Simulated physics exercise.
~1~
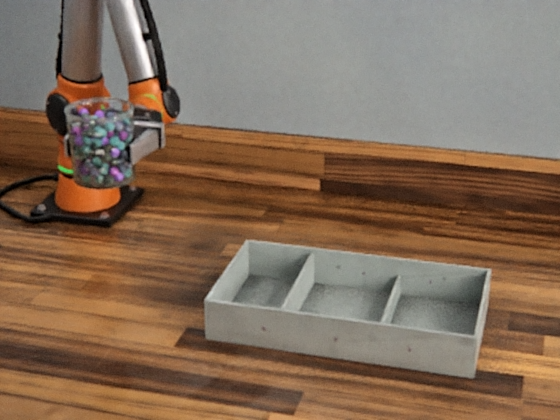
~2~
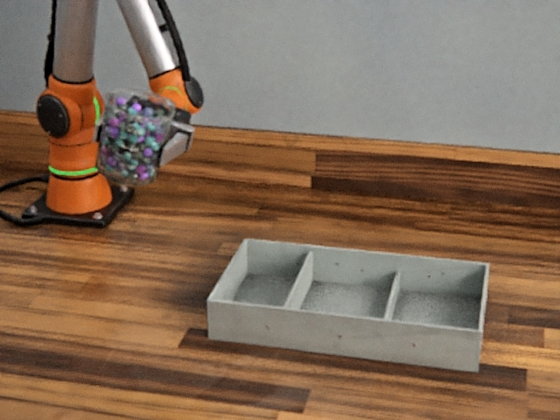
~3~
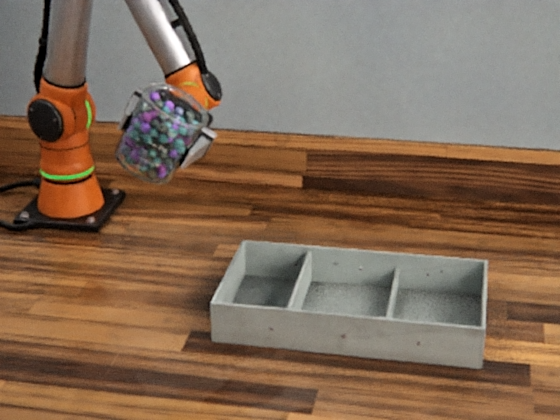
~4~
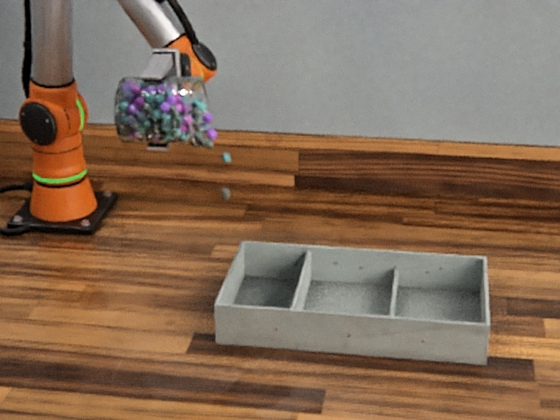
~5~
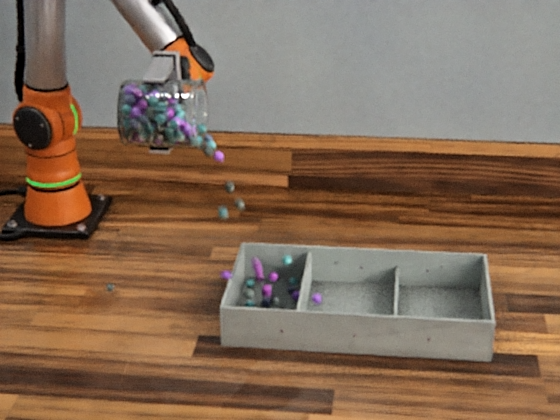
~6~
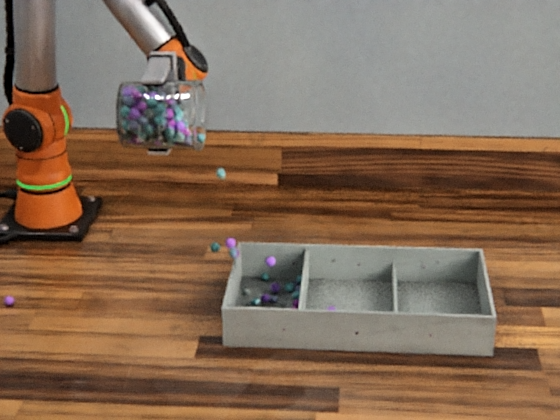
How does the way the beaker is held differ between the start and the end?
At the start the robot arm holds the beaker upright, while at the end the beaker is held on its side.
